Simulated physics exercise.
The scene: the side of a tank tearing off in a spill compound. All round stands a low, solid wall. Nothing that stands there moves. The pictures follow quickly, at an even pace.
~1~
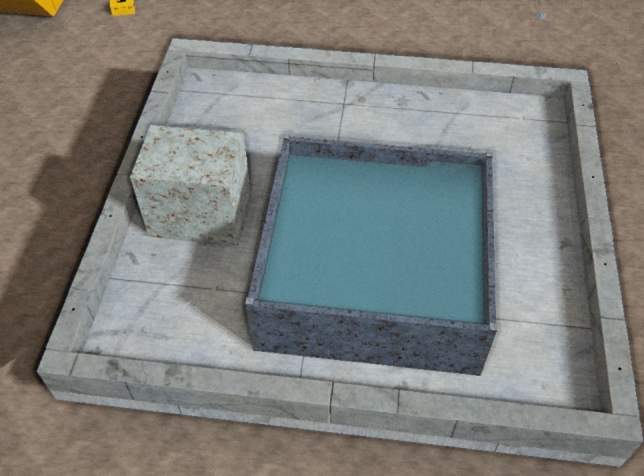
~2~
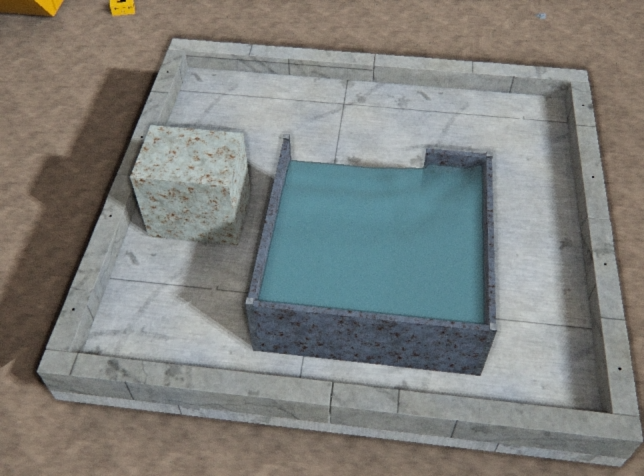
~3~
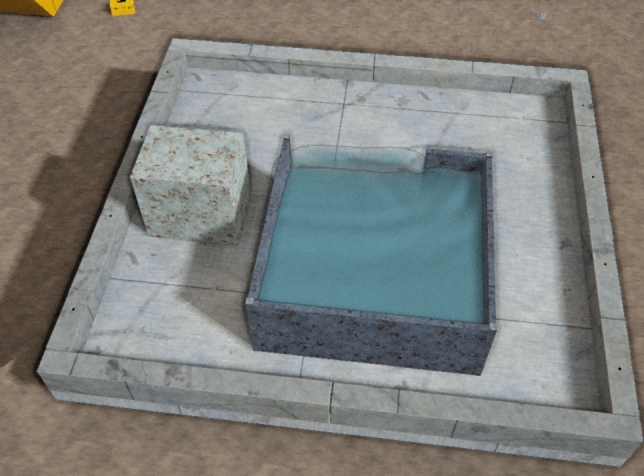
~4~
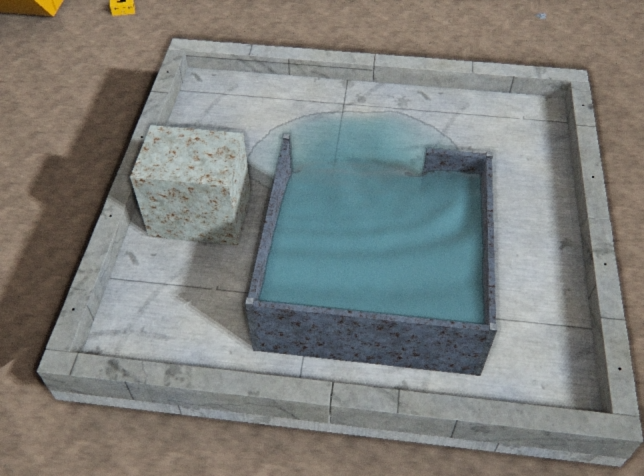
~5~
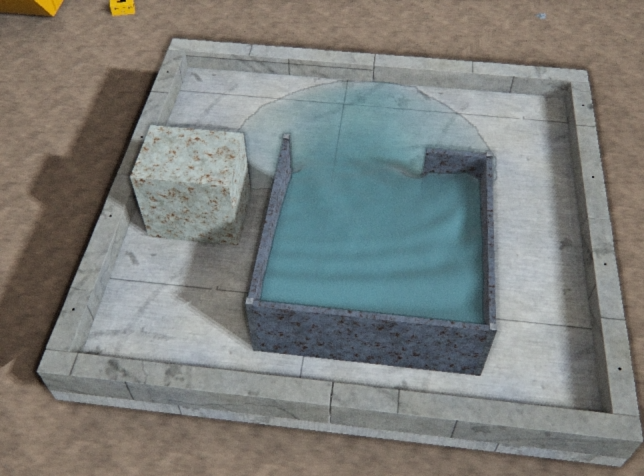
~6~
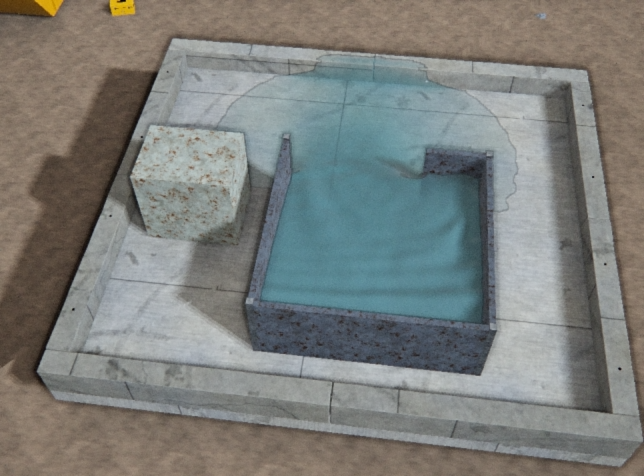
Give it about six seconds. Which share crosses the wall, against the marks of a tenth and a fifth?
The share lost is from a tenth to a fifth.
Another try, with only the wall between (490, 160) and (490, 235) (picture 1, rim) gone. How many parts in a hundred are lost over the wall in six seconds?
Roughly 14 per cent.
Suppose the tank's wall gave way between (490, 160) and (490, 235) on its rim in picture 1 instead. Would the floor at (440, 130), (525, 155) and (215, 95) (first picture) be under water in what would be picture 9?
As listed: Not flooded, under water, dry.
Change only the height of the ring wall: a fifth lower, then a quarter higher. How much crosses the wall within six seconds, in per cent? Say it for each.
Near 20 and 6 in a hundred.
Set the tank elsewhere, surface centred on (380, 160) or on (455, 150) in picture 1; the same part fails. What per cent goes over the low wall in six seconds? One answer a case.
Roughly 20 per cent, then 22 per cent.
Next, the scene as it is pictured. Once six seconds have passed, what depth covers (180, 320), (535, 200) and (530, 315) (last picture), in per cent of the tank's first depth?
In turn 12, 14 and 20 in a hundred.
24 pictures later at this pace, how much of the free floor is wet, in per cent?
Some 90 per cent.
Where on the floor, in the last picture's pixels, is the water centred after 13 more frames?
Roughly at (356, 182).
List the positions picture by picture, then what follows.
The open tank at (379, 229) is whole and still, in the first picture.
The front is at a hidden place, out from the gap on the open tank's far side, in the second picture.
Water pours out on the open tank's far side and has run to a hidden place, in the third picture.
Water pours out on the open tank's far side and has run to (402, 118), in the fourth picture.
The front is at (400, 87), out from the gap on the open tank's far side, in the fifth picture.
Water pours out on the open tank's far side and has run to (455, 91), in the sixth picture.
A moment on, water covers 40 % of the floor; the low wall has let 0 % over.
Next, water covers 45 % of the floor; the low wall has let 1 % over.
Then, water covers 55 % of the floor; the low wall has let 9 % over.
Later, water covers 70 % of the floor; the low wall has let 12 % over.
In the end, water covers 80 % of the floor; the low wall has let 12 % over.
